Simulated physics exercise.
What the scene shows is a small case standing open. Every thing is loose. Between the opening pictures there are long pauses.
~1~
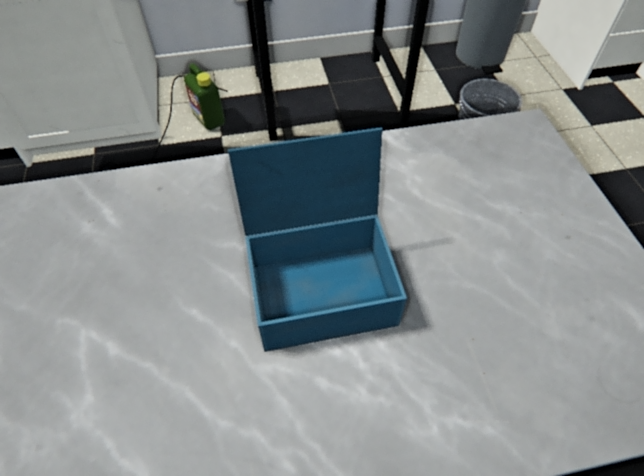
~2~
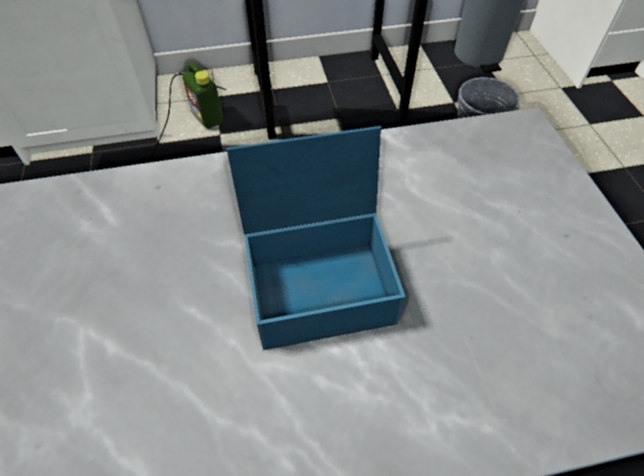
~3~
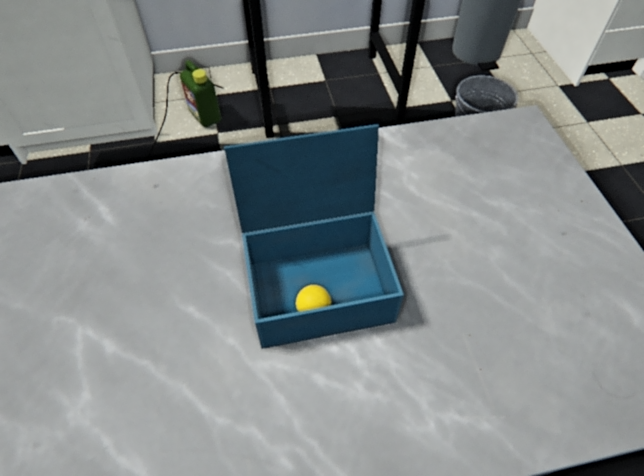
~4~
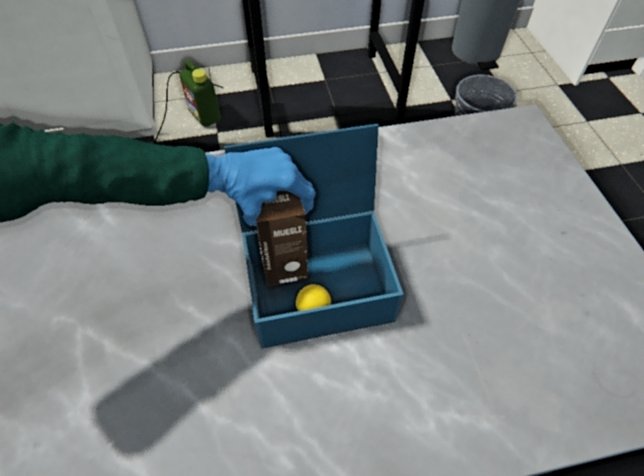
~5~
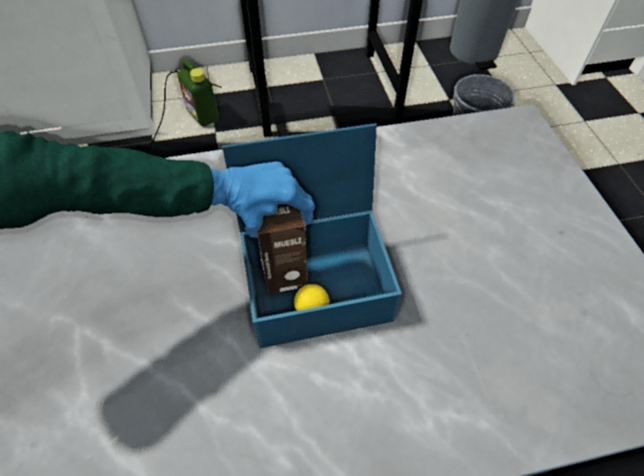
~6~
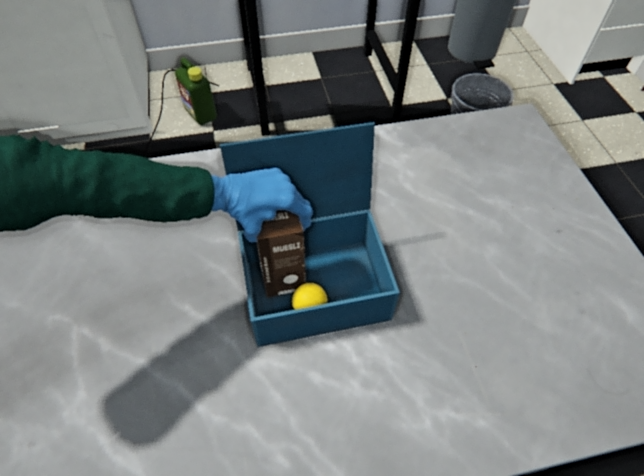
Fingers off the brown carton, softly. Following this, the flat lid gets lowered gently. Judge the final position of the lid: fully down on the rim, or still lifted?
Turns out the lid is kept open.
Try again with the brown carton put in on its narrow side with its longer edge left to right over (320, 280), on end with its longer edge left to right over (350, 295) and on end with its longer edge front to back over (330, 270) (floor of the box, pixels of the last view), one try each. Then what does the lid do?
On the first attempt the lid drops into place, on the second it can't come down, and on the third it can't come down.
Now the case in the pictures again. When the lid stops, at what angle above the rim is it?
I'd put it at roughly 70°.
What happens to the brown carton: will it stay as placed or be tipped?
As it turns out, it keeps its original angle.
Then, 1.30 s on from there, lid 84° above the rim.
Then, 3.10 s on from there, lid 71° above the rim.
In the end, lid 72° above the rim; both unmoved. At the end, from the last picture's camera, brown carton near (281, 253).
